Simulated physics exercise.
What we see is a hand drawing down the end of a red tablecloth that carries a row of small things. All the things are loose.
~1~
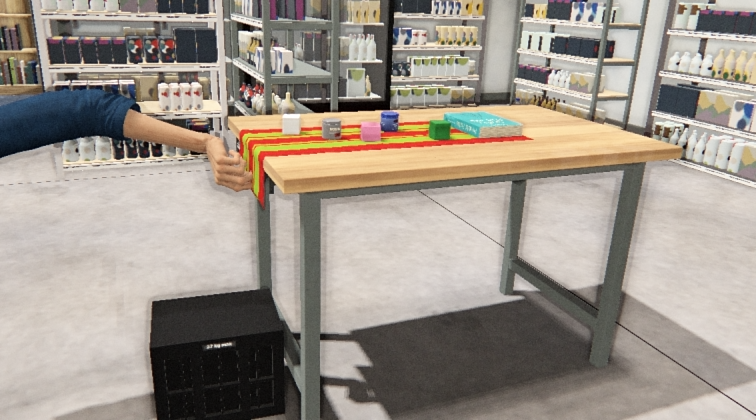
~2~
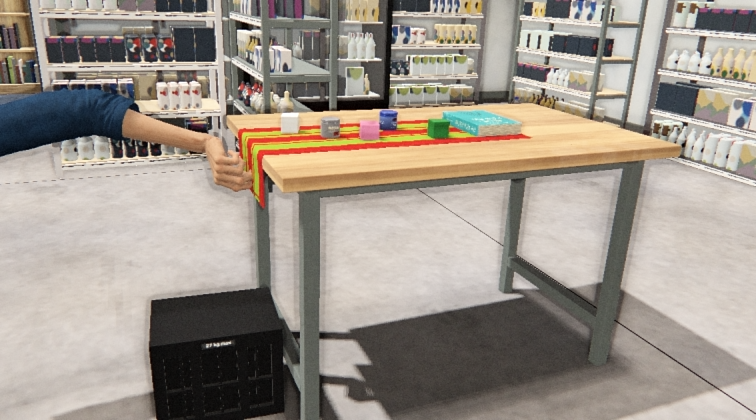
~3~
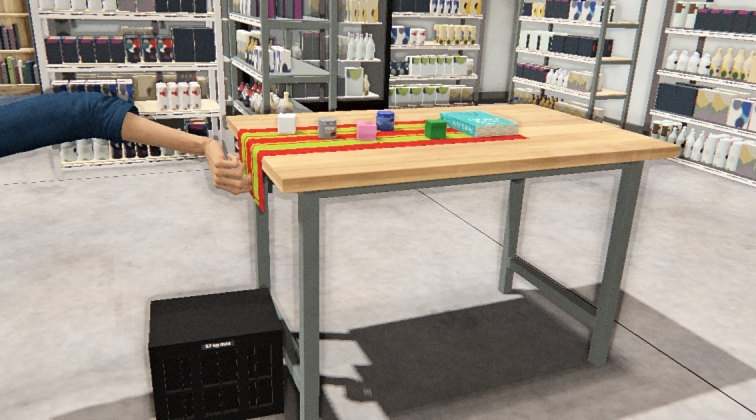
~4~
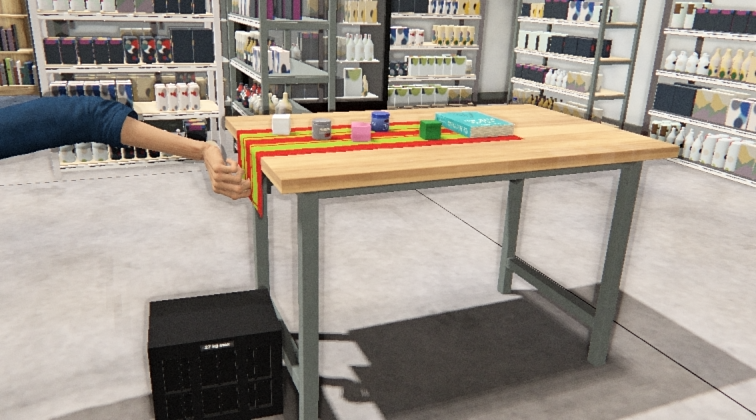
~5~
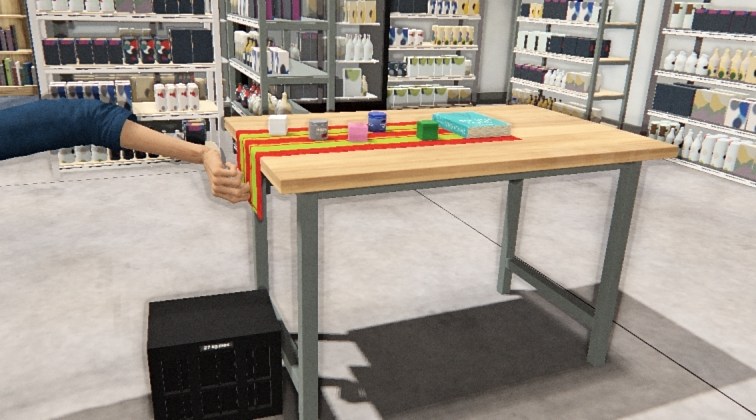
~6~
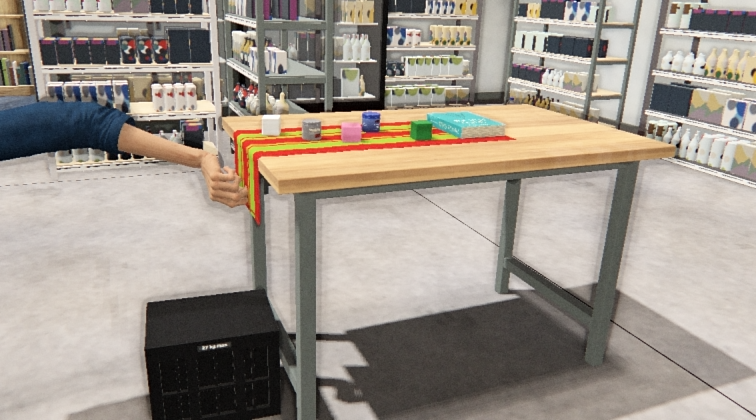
A hand slowly draws a striped red cloth down, shifting the small items on it left.
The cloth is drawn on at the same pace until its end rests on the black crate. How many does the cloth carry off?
The answer is three.
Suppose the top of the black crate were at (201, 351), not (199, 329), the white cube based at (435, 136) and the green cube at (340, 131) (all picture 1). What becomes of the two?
The white cube remains up, the green cube is carried off.
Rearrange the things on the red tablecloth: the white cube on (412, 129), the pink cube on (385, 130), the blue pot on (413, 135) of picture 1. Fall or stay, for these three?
The white cube stays on; the pink cube keeps its place on top; the blue pot keeps its place on top.
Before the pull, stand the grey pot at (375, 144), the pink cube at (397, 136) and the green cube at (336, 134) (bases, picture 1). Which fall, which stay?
The grey pot is carried off, the pink cube remains up, the green cube falls.
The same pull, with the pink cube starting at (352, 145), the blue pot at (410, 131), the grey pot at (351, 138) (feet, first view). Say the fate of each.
The pink cube drops off; the blue pot does not fall; the grey pot drops off.
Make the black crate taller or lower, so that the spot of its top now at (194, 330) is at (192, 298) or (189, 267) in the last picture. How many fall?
Over the edge go 2 and 1.
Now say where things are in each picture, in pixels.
Hem (264, 210); white cube (291, 116); grey pot (332, 120); pink cube (371, 124); blue pot (390, 113); green cube (440, 121); top of the crate (199, 329), in the first frame.
Hem (264, 209); white cube (290, 115), in the second frame.
Hem (264, 212); grey pot (327, 119), in the third frame.
Hem (261, 218); pink cube (361, 124); top of the crate (197, 330), in the fourth frame.
Hem (262, 221); blue pot (378, 113), in the fifth frame.
Hem (259, 226); white cube (271, 117); grey pot (312, 121); pink cube (351, 125); blue pot (371, 113); green cube (422, 122), in the sixth frame.
Early on, hem near (247, 240); white cube gone.
Midway, hem near (247, 288); white cube and grey pot gone.
Near the end, hem on the crate; white cube, grey pot and pink cube gone.
Finally, hem on the crate; white cube, grey pot and pink cube gone. Over the edge go three.
